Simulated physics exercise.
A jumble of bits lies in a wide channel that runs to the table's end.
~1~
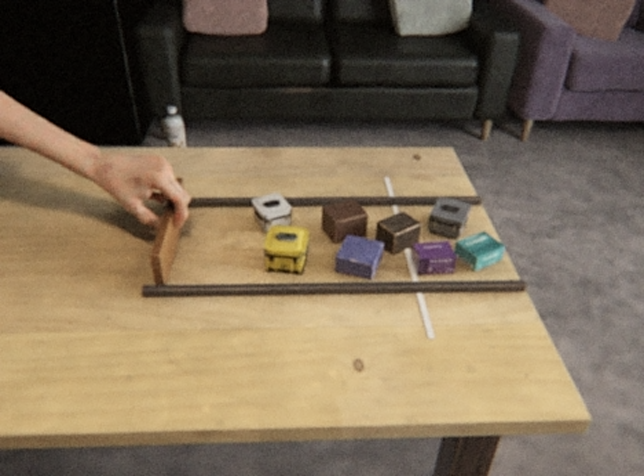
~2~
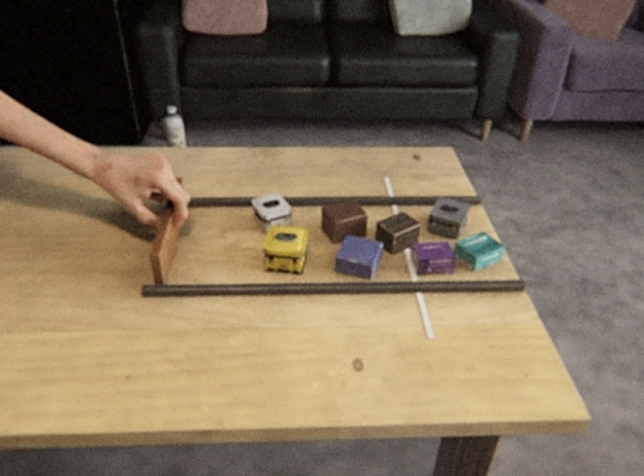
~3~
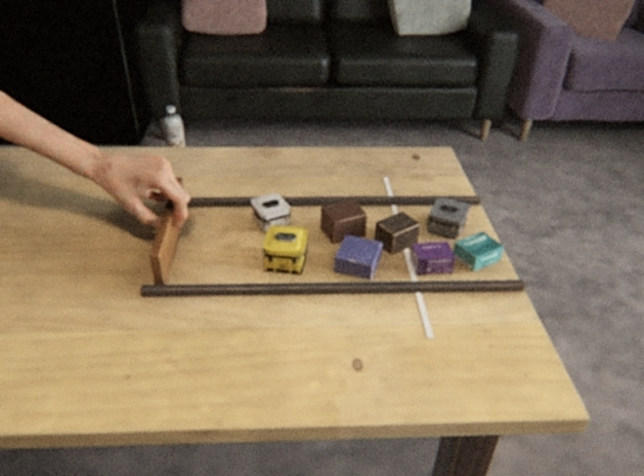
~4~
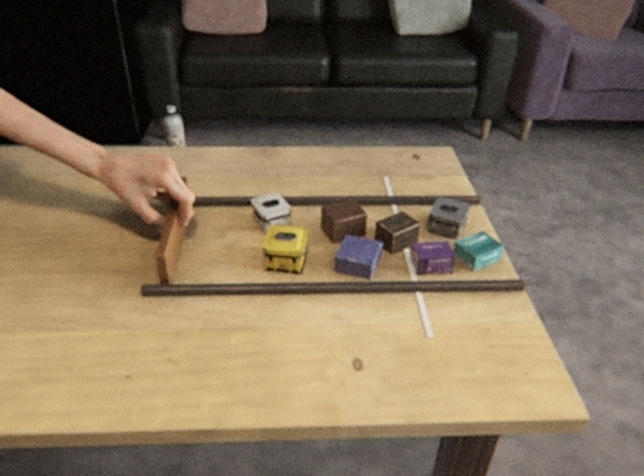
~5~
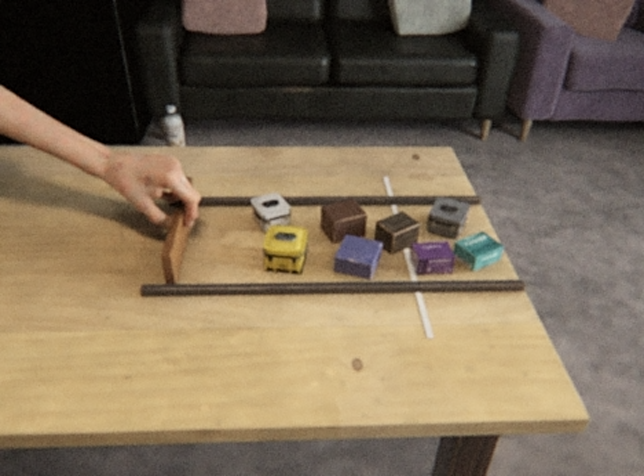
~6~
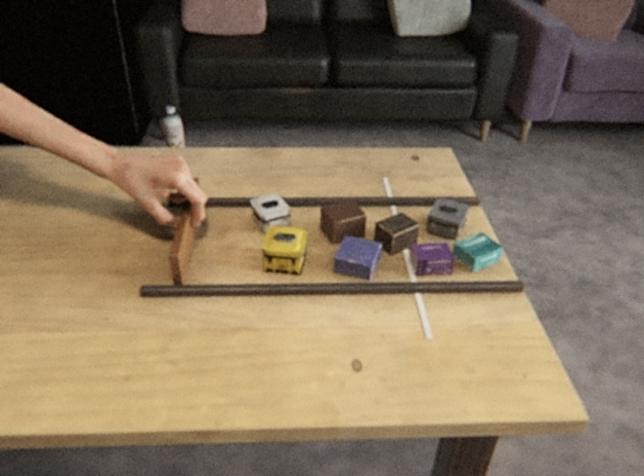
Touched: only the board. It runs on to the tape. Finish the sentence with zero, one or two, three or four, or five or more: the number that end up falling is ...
The number that end up falling is one or two.
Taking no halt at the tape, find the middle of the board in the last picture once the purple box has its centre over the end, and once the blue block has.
Points: About (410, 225) and about (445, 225).
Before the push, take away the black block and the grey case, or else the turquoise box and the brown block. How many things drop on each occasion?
1, then 0.
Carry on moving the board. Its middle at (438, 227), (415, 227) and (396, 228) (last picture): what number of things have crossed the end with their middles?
That makes 3, 2, 0.
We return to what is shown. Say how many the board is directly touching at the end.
2.
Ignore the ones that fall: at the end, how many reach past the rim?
The figure is 2.
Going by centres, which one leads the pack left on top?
Nearest at the end: The purple box.
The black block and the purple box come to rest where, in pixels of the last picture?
The black block comes to rest at (480, 239), and the purple box comes to rest at (511, 269).
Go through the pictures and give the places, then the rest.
Turquoise box (479, 251); grey case (449, 218); purple box (433, 258); board (171, 229); tape (405, 243), in the first frame.
Grey case (449, 218); board (170, 229), in the second frame.
Purple box (432, 258); brown block (343, 221), in the third frame.
Turquoise box (479, 251); blue block (358, 257), in the fourth frame.
Grey case (448, 218); black block (397, 233), in the fifth frame.
Turquoise box (478, 252); grey case (448, 219); purple box (431, 259); board (187, 229); tape (403, 243), in the sixth frame.
Soon after, none off yet; turquoise box at rest near (478, 252); grey case at rest near (448, 219); purple box at rest near (431, 259).
Then, none off yet; turquoise box at rest near (478, 252); grey case at rest near (448, 219); purple box moved a little near (442, 260).
At rest, the number that fall off is one or two; fallen, turquoise box.
